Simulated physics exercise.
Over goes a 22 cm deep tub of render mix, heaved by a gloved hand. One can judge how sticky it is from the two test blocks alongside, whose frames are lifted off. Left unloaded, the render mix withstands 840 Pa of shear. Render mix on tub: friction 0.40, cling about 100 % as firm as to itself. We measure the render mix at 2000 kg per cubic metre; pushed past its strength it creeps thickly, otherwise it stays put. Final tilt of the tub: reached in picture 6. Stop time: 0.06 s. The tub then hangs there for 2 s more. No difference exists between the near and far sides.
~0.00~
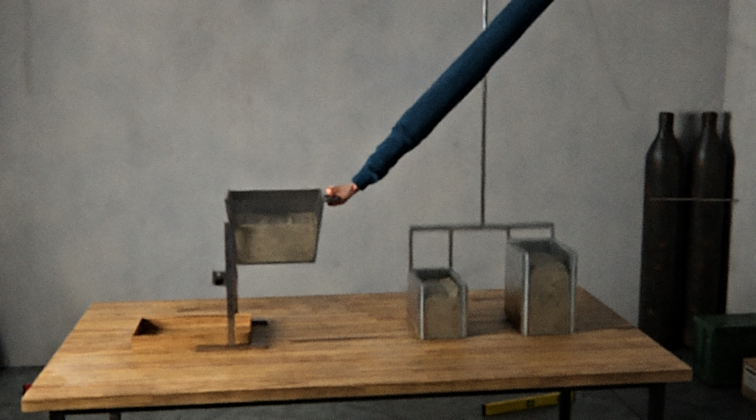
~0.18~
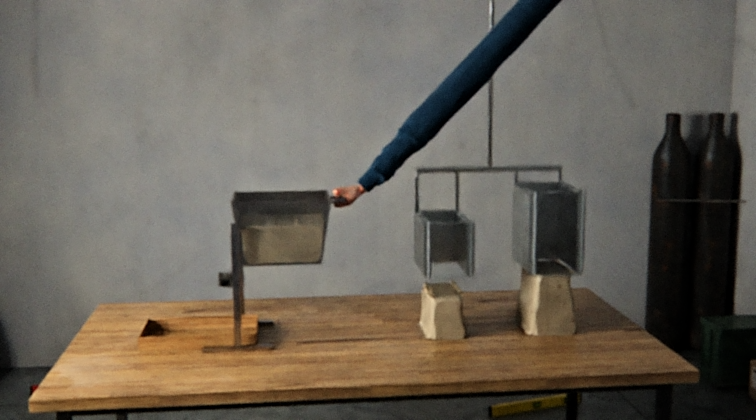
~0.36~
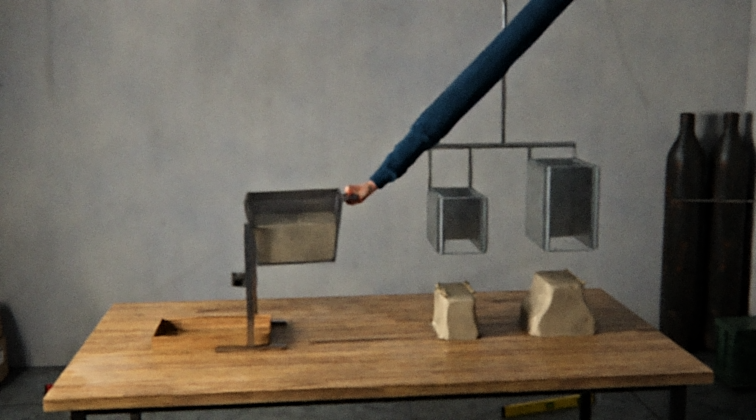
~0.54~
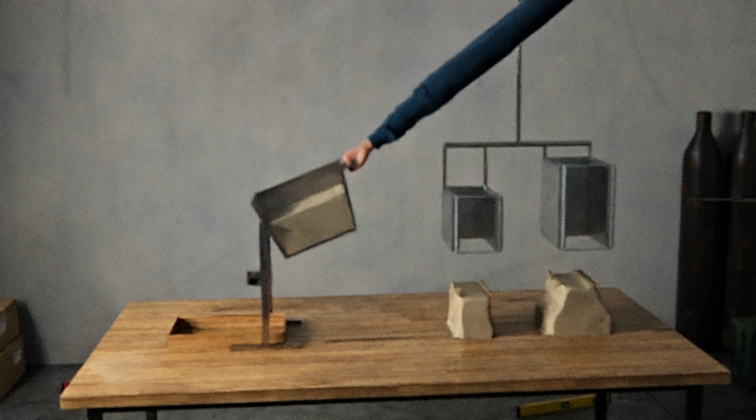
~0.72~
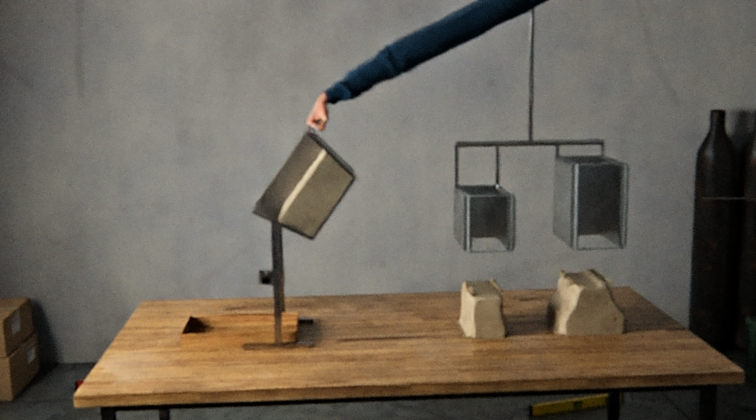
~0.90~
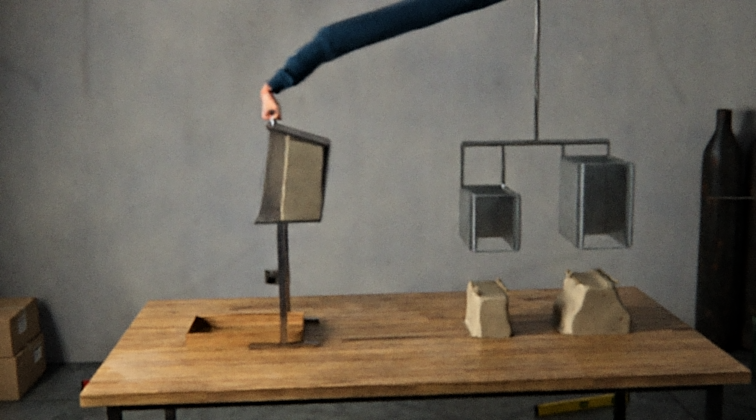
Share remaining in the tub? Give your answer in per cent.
Close to 60 %.
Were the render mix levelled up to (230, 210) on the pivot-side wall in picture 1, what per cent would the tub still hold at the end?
It would come to roughly 40 percent.
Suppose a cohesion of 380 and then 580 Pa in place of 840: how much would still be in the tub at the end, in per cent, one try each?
The answers, in order, are 50 % and 55 %.
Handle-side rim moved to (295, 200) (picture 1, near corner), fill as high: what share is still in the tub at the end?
Close to 100 per cent would still be in the tub.
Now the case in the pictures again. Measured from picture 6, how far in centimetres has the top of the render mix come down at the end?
Roughly 16 cm.
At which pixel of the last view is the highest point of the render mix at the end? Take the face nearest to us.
About (300, 186).
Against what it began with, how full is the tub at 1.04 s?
About 100 %.
After 1.04 s, the tub is at 82 degrees and holds 100 %.
After 1.21 s, the tub is at 82 degrees and holds 88 %.
After 1.38 s, the tub is at 82 degrees and holds 70 %.
After 1.55 s, the tub is at 82 degrees and holds 60 %.
After 2.90 s, the tub is at 82 degrees and holds 60 %.
